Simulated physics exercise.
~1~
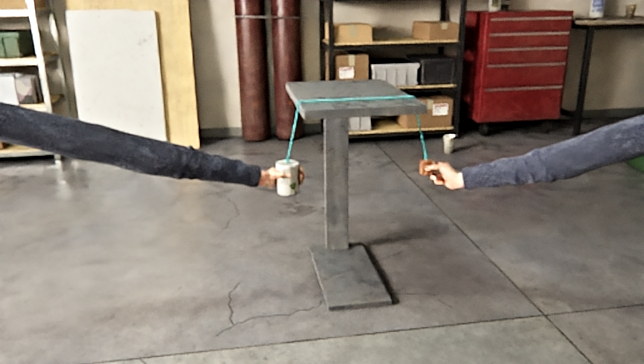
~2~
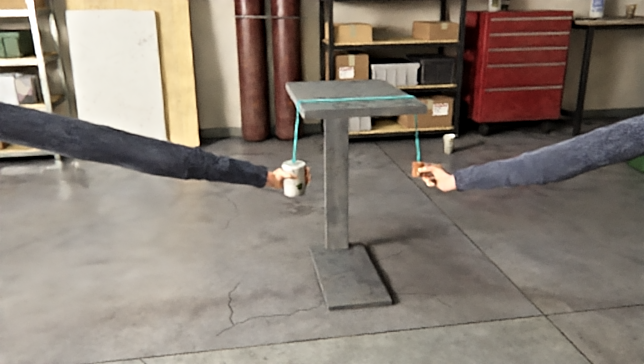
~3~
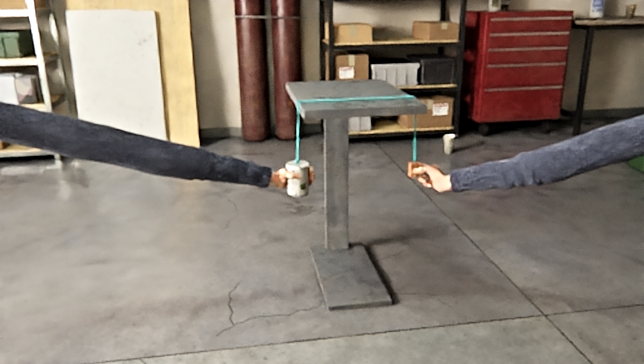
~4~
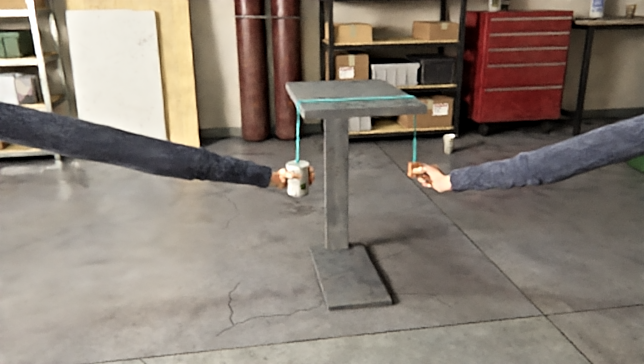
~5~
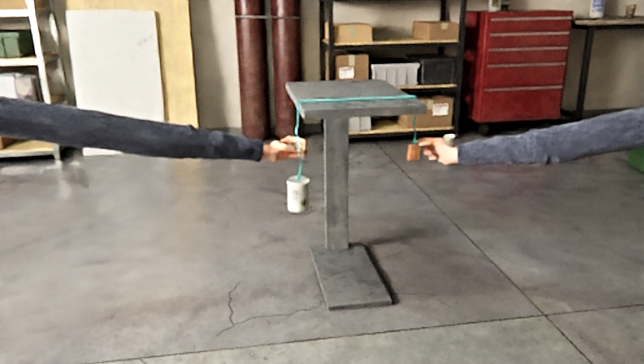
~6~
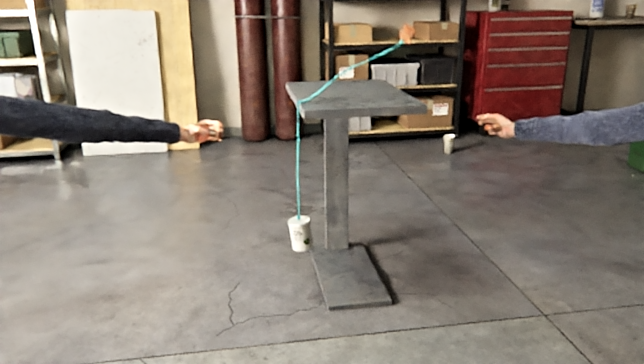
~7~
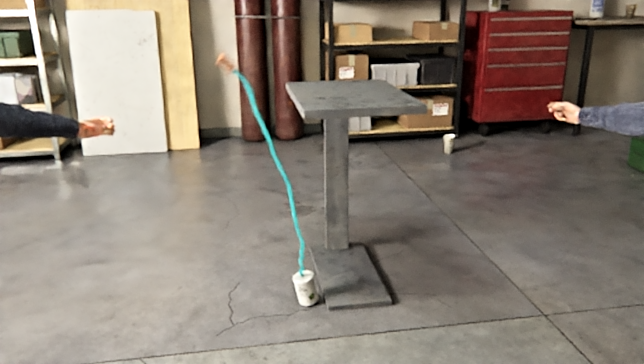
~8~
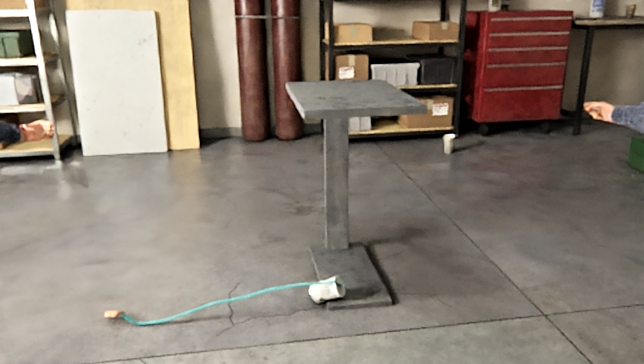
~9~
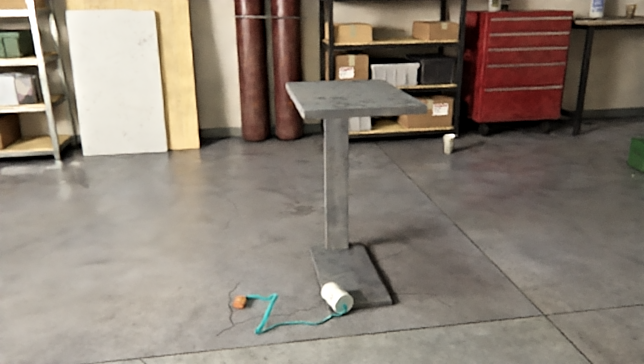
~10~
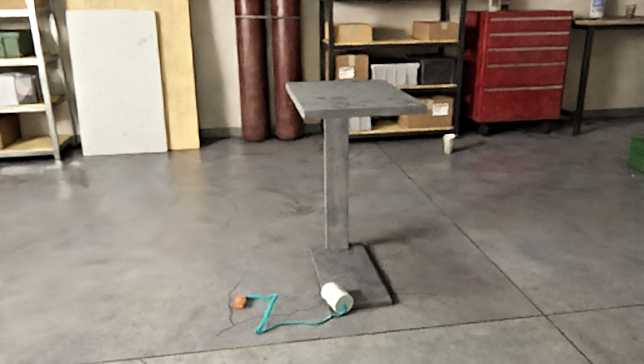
The video shows two hands holding a tin and a small matchbox joined by a teal ribbon draped over a plant stand. The hands let go, the tin drops on the left, pulling the matchbox up and over the top, and both end lying on the floor.
